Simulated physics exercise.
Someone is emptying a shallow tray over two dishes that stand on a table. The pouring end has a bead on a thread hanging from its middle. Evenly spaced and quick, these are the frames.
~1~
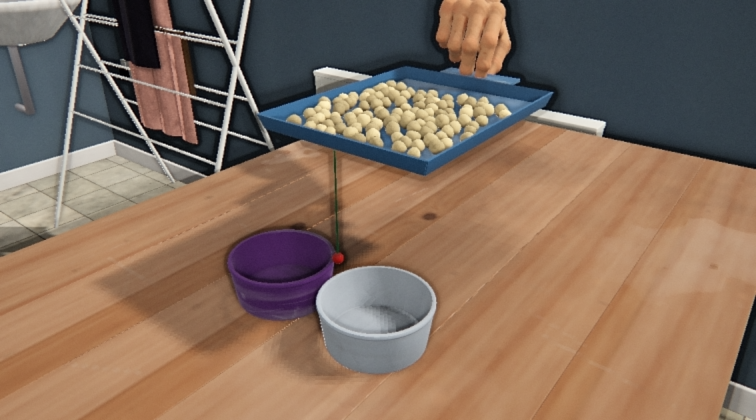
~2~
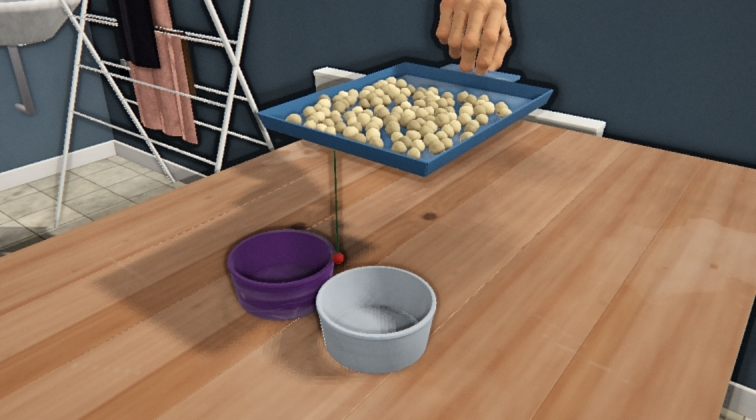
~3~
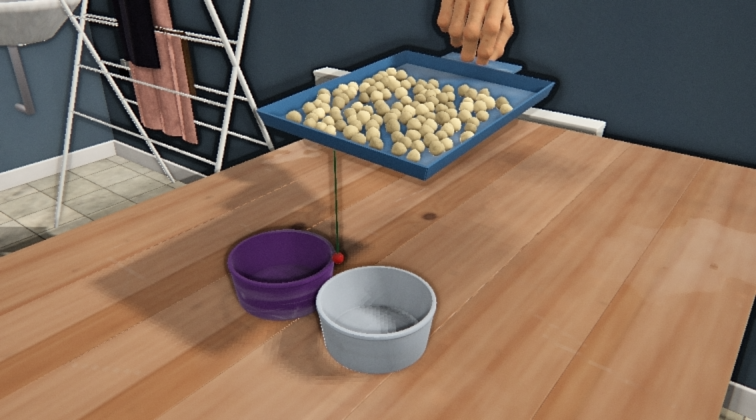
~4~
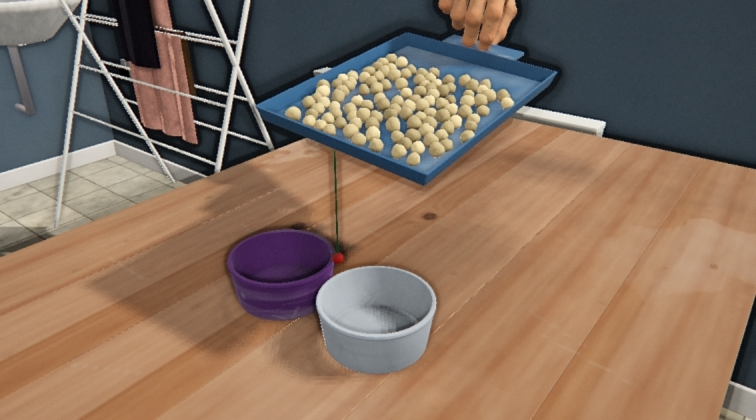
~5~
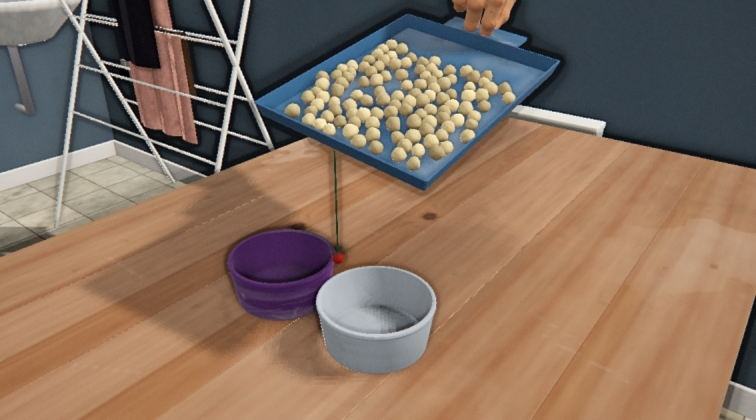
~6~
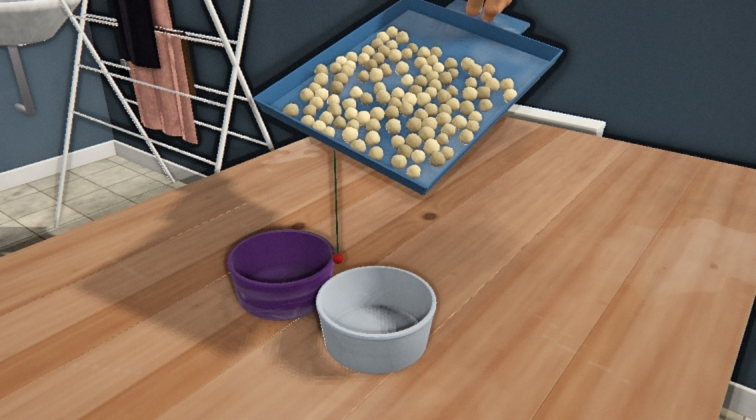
In the video, a hand holds a blue tray of round, pale nuts above a purple dish and a white dish on a wooden table, then gradually tilts it so the near edge slants down toward the right as the nuts shift slightly.
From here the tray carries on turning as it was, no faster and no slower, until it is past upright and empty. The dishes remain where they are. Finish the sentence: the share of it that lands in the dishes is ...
... above one half.
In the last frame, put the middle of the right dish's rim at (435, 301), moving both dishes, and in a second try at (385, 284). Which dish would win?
Try 1: The dish to the right; try 2: The dish to the right.
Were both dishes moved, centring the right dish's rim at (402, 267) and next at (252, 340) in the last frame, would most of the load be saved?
Taking the places in turn, it's shy of half and then shy of half.
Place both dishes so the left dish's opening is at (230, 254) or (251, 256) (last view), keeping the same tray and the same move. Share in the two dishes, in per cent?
Trial 1 around 20 percent, trial 2 around 30 percent.
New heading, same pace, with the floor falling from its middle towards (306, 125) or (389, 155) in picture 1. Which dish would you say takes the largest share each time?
Well, at the first place the left-side one, and at the second the right-side one.
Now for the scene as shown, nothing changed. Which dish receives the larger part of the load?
More winds up in the rightward dish.
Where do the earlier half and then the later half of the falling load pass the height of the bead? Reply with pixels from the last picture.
Early half: (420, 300); late half: (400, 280).
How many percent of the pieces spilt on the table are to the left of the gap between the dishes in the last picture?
I'd guess close to 10 %.
Soon, tray tipped steeply; nearly all on the tray; a stray few in the air.
A while on, tray tipped past a quarter turn; a small part on the tray; about half in the right dish; about a quarter outside both; a small part in the air.
Towards the end, tray tipped past a quarter turn; about two thirds in the right dish; about a third outside both.
Finally, tray tipped past a quarter turn; about two thirds in the right dish; none in the left dish; about a third outside both.
